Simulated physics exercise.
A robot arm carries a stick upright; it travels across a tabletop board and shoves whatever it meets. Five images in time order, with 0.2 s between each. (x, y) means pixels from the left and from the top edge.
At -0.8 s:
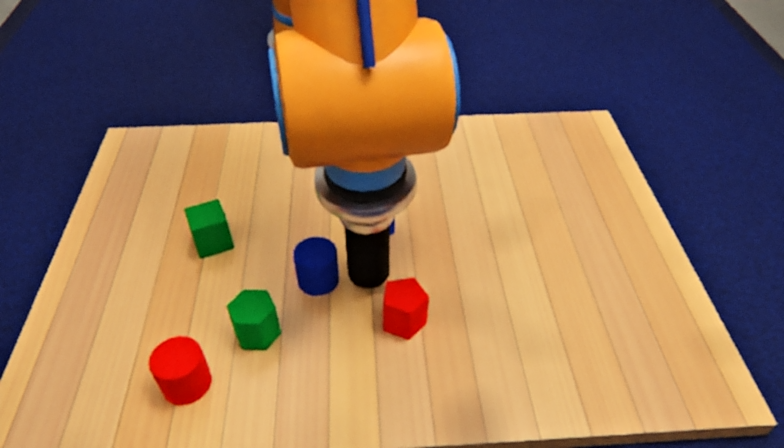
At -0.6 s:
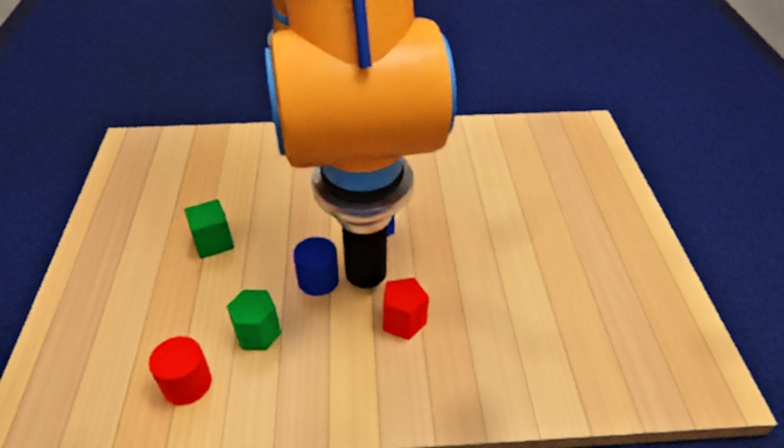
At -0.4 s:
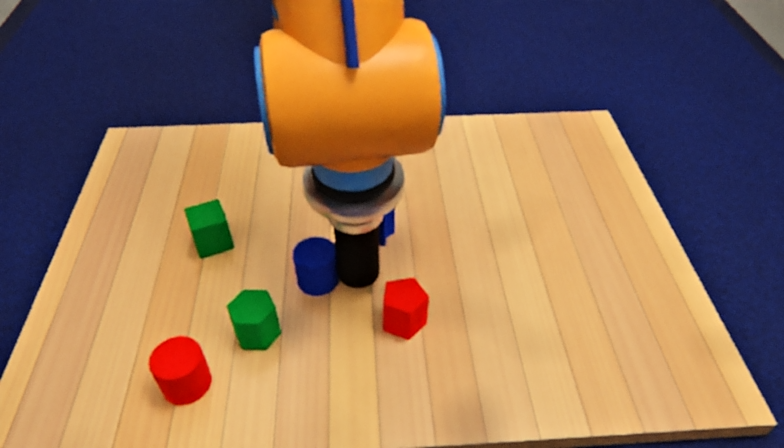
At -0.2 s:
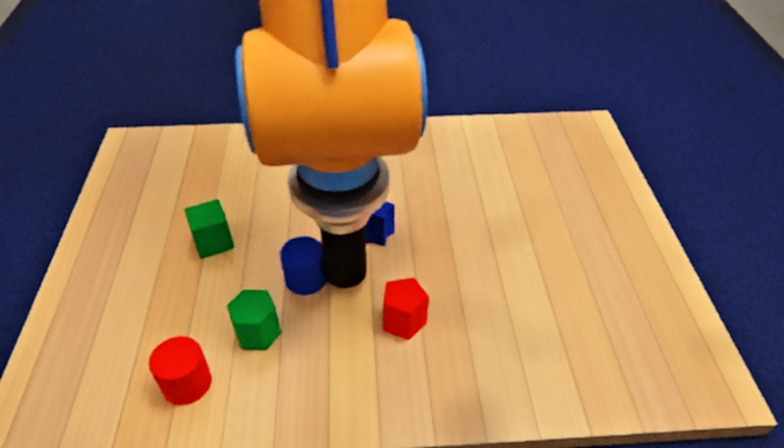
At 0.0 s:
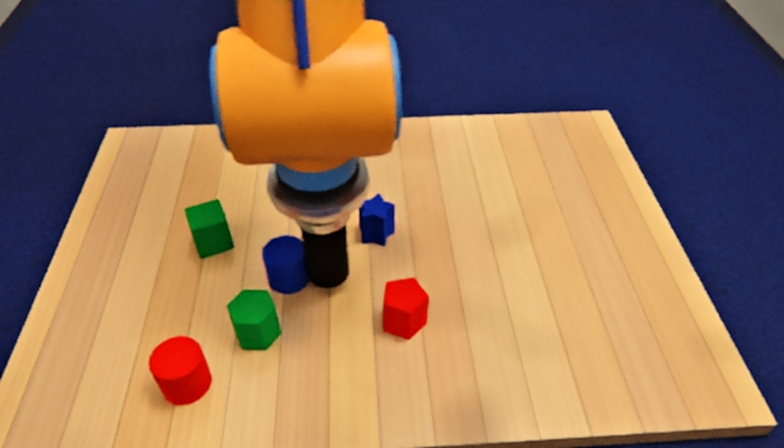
At first, an orange robot arm holds its black stick upright on a wooden board, just right of a blue cylinder among red and green blocks. The stick moves left, meets the cylinder and pushes it a short way left, while a blue block behind the arm comes into view.
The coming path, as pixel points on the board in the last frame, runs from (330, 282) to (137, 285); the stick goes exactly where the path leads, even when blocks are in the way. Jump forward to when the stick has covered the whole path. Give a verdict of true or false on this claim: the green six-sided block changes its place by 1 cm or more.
False - the claim does not hold.
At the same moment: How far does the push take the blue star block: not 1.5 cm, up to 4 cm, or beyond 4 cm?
Its displacement is below 1.5 cm.
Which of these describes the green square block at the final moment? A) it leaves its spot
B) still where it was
Choice A: It leaves its spot.
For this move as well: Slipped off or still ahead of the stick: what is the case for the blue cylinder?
My guess is it ends up beside or behind the stick.
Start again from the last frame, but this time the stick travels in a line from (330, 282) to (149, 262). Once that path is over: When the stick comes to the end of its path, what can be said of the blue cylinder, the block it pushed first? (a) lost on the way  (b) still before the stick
My pick is b.
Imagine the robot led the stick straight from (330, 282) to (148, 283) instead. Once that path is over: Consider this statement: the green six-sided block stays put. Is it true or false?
That is true.
The first path, step by step. One third of the way, stick (263, 272); blue cylinder (220, 243).
Two thirds of the way, stick (198, 272); green square block (197, 207), turned 40° clockwise; blue cylinder (168, 232).
At the end, stick (132, 275); green square block (197, 206), turned 45° clockwise; green six-sided block in place; blue cylinder (147, 225); blue star block in place.
